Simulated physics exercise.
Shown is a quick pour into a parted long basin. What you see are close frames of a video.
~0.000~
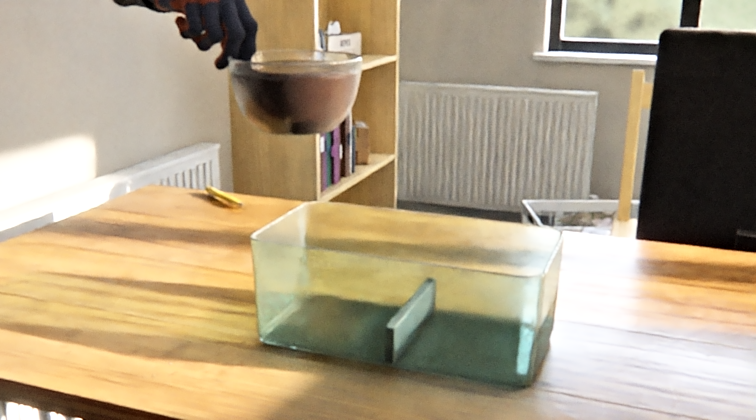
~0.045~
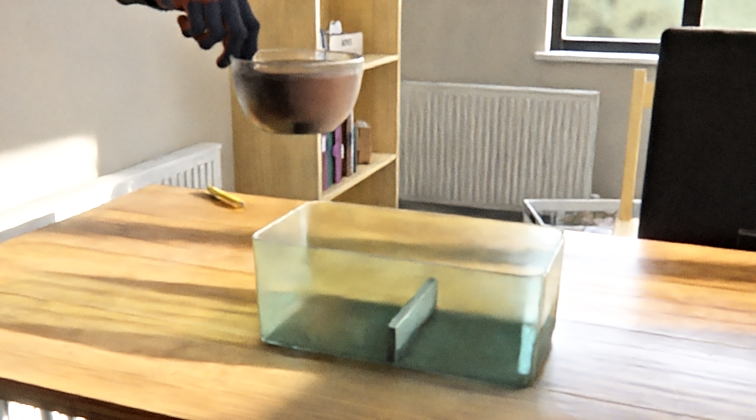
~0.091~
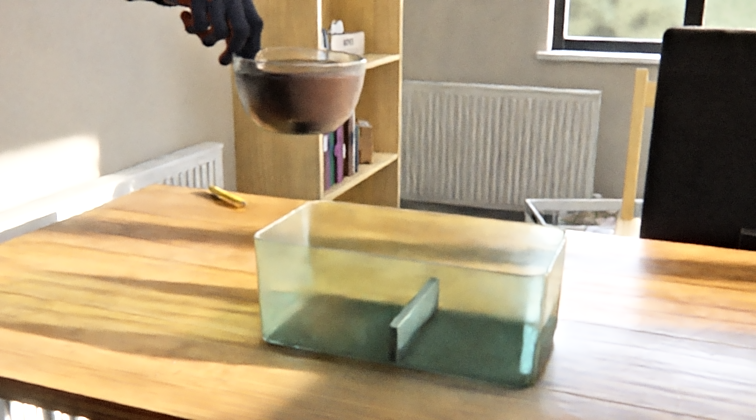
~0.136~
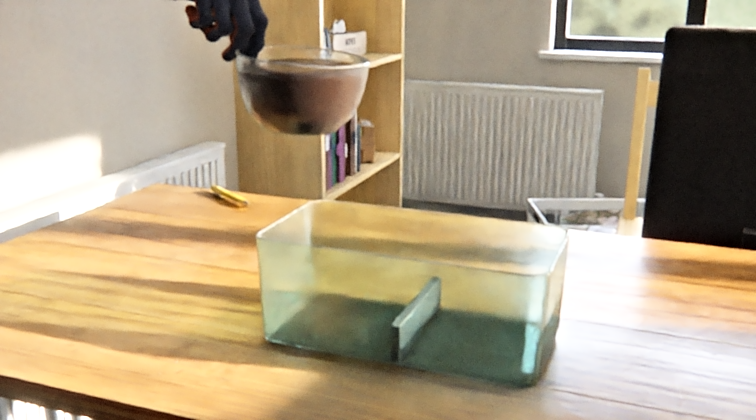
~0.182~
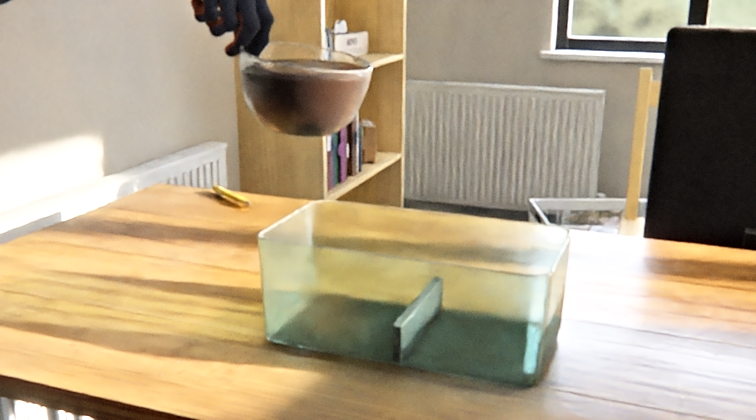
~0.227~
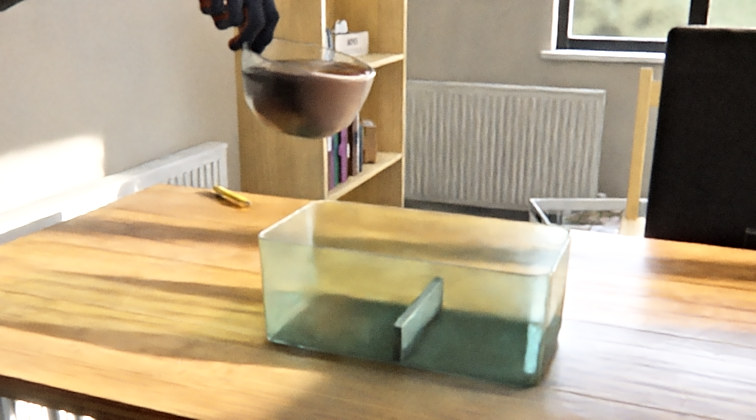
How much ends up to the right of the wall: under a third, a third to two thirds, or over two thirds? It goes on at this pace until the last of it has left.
The share right of the wall will be moderate, one third to two thirds.
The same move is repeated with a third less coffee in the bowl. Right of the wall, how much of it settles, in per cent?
Close to 35 per cent, more or less.
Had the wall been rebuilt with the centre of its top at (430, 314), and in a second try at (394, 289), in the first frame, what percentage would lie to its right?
40 % then 75 %, approximately.
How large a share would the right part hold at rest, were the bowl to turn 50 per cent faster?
I'd estimate some 45 percent.
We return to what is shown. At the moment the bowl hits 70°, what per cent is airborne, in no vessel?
That works out near 35 percent.
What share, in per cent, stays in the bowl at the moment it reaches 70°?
Looks like roughly 50 percent is still held.
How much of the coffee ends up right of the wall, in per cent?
Around 55 percent.
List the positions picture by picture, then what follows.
In the first frame, tilt 0°; pouring edge (356, 62); surface from (243, 65) to (355, 70); the long basin's rim runs from (280, 220) to (554, 254); the wall's top is at (413, 302).
In the second frame, tilt 1°; pouring edge (357, 62); surface from (245, 64) to (357, 70).
In the third frame, tilt 2°; pouring edge (360, 64); surface from (247, 63) to (359, 72).
In the fourth frame, tilt 5°; pouring edge (363, 66); surface from (250, 62) to (362, 72).
In the fifth frame, tilt 9°; pouring edge (366, 72); surface from (253, 62) to (366, 73).
In the sixth frame, tilt 14°; pouring edge (368, 78); surface from (256, 63) to (369, 73).
A moment on, the bowl is tipped part way and 49 per cent is still to pour, 4 is left of the wall and 10 right of it.
Next, the bowl is tipped on its side and 6 per cent is still to pour, 27 is left of the wall and 56 right of it.
Then the bowl is tipped right over and 0 per cent is still to pour, 42 is left of the wall and 57 right of it.
Later the bowl is tipped right over and 0 per cent is still to pour, 42 is left of the wall and 57 right of it.
Finally, 42 per cent lies left of the wall, 57 right of it and 1 outside.
